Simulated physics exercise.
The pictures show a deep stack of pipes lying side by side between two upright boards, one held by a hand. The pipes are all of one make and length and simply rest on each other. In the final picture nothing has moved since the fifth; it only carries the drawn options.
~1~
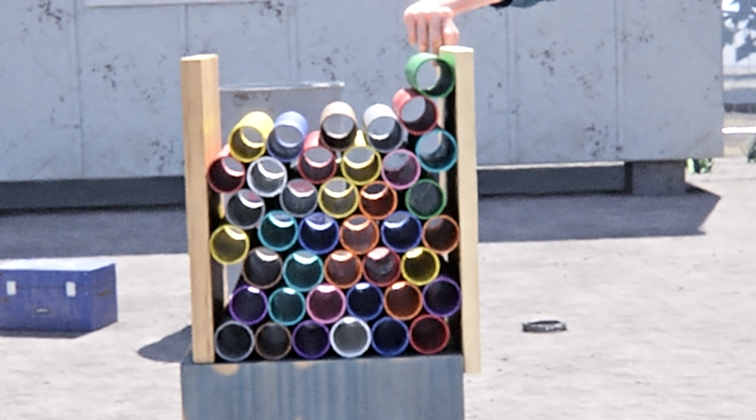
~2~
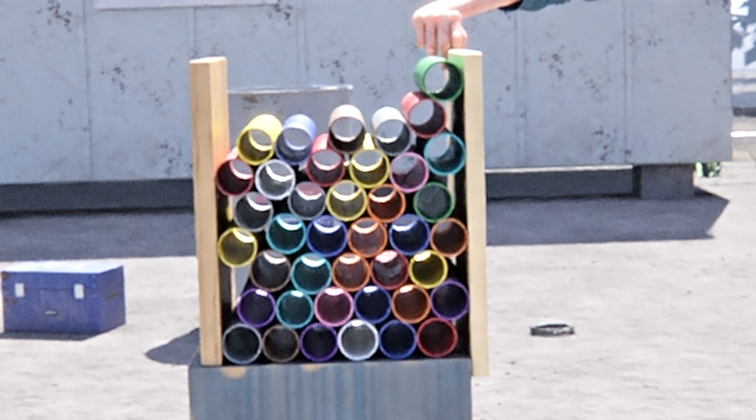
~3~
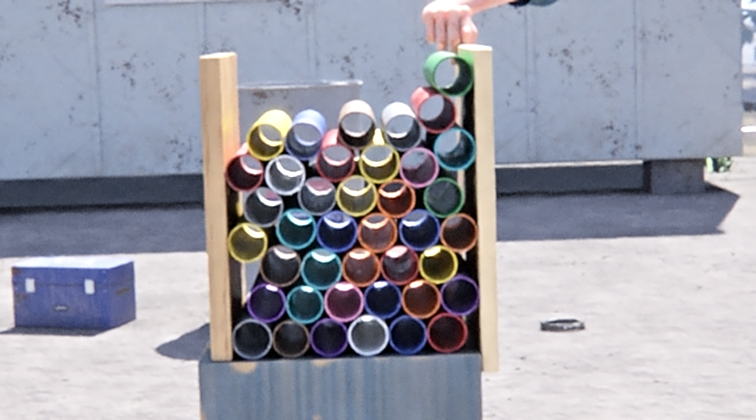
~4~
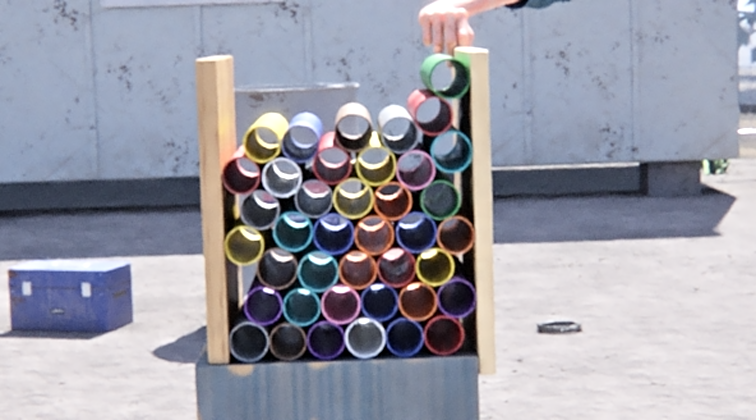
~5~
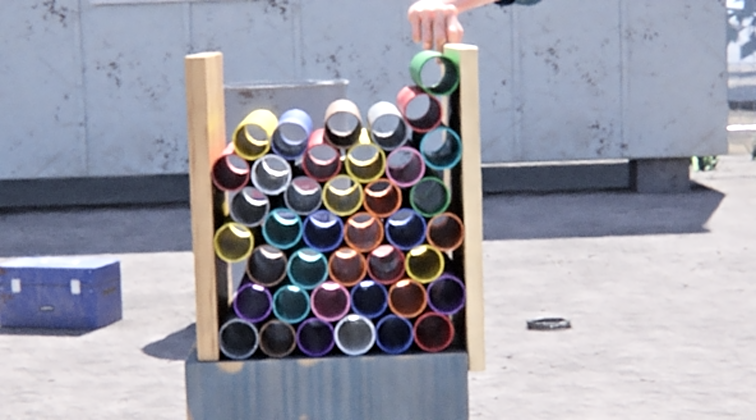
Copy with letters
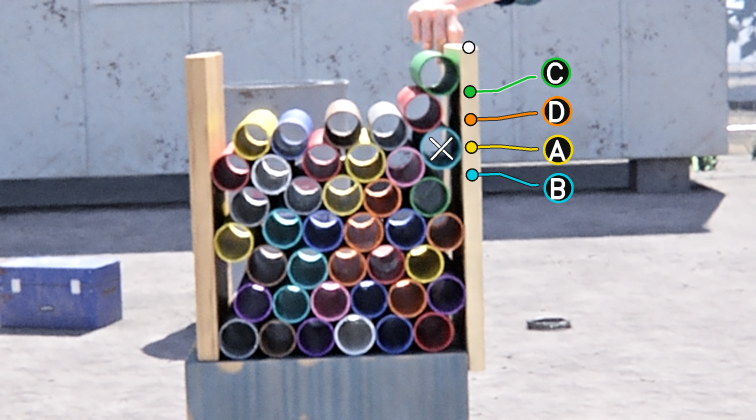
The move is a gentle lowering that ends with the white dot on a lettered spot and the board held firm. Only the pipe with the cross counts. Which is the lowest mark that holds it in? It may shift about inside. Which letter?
No lower than B.
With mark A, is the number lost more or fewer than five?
It loses fewer than five.
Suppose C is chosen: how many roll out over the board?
At C the number is none.
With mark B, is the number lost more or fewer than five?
Fewer than five.
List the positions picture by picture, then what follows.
Side board (457, 198); a grey pipe (234, 341); a red pipe (429, 334), in the first frame.
A red pipe (437, 338); a turquoise pipe (295, 309), in the second frame.
An orange pipe (459, 233); a blue pipe (337, 231), in the third frame.
A pink pipe (416, 170); a white pipe (282, 177), in the fourth frame.
A red pipe (423, 112); side board (461, 195); a grey pipe (239, 338), in the fifth frame.
On the marked copy, A at (471, 147); B at (472, 175); C at (470, 92); D at (471, 120); the cross at (441, 149); the white dot at (469, 47).
Following B. Soon after the start, top of the board (461, 105).
Later, top of the board (463, 172).
In the end, top of the board (463, 175), one out over the board, the crossed one still inside.
As for the rest, A keeps the crossed one inside; C keeps the crossed one inside; D keeps the crossed one inside.
